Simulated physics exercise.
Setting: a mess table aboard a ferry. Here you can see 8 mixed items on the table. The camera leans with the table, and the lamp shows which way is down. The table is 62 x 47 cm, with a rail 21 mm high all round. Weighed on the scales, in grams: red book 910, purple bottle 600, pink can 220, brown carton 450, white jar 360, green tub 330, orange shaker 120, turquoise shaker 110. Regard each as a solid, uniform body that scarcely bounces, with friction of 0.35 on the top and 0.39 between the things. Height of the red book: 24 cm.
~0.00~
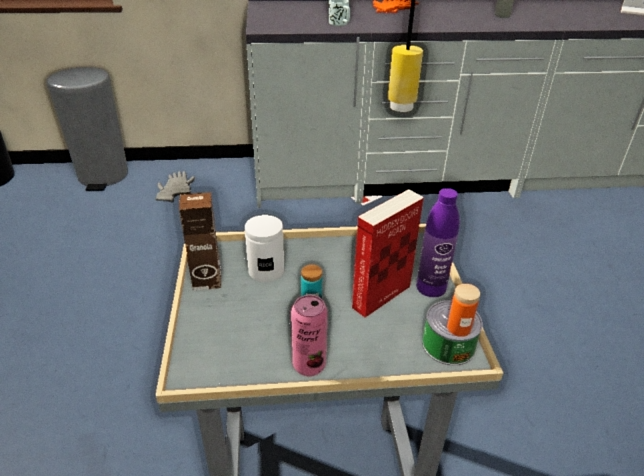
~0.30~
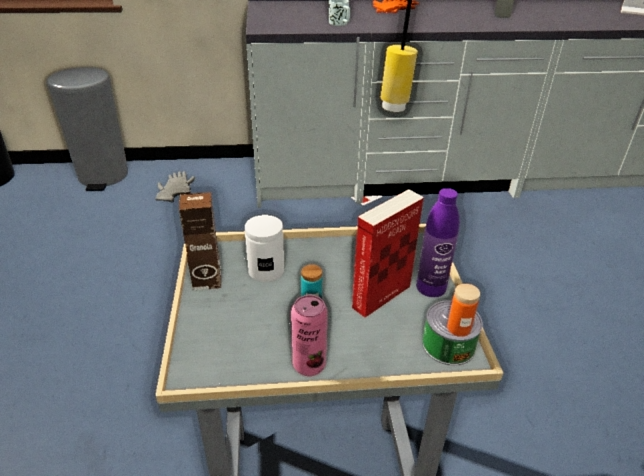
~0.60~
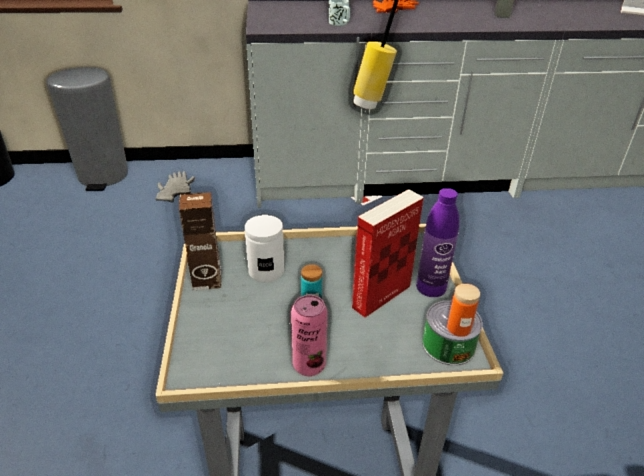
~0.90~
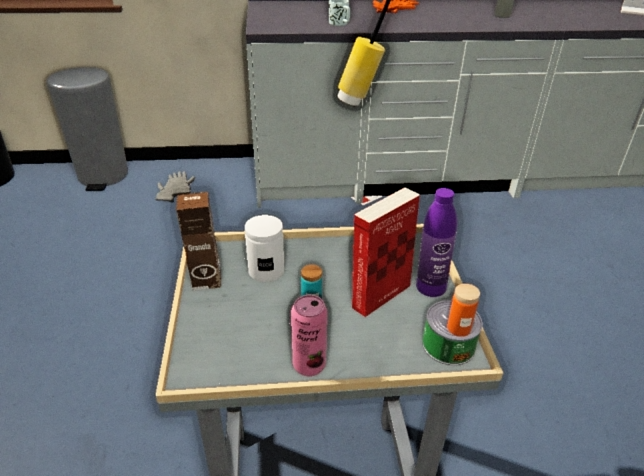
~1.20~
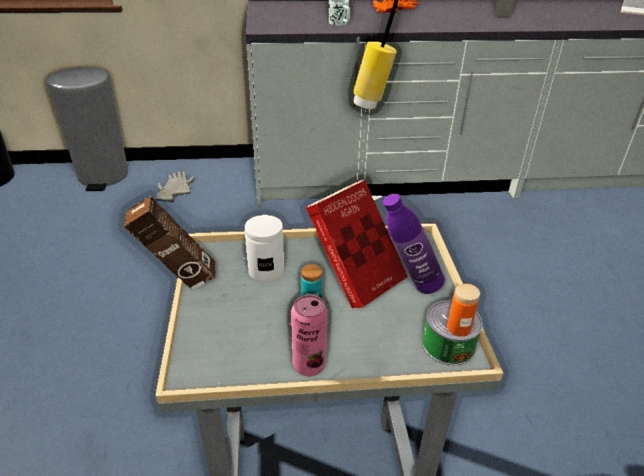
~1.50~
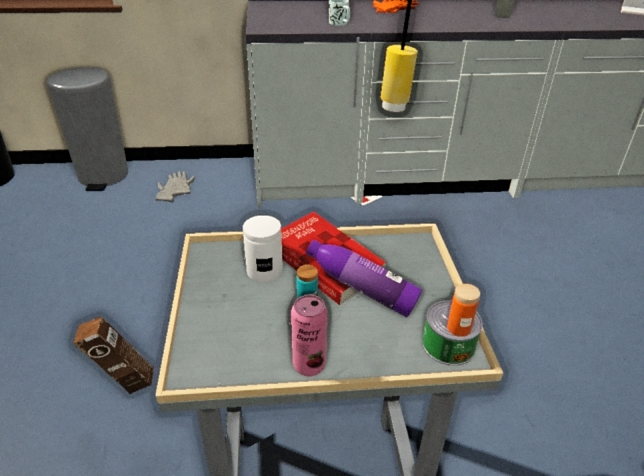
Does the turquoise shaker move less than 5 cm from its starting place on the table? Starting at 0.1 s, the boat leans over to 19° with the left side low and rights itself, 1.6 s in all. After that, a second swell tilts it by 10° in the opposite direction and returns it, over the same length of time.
No.
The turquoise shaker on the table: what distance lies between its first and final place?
Displacement: Approx. 13 cm.
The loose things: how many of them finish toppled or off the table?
Total count: 4.
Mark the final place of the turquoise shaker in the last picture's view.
Roughly at pixel (296, 339).
By 1.70 s, boat level; turquoise shaker rocked 18° off its seat near (302, 289); red book on its side; purple bottle rocked 75° off its seat.
By 1.90 s, heel 1°, right side down; turquoise shaker on its side near (274, 305); red book on its side; purple bottle on its side.
When it is over (3.8 s), off the table, brown carton; lying over on the table, red book, purple bottle and turquoise shaker; the other 4 within 5 cm of the start. In the last view, turquoise shaker near (296, 339).
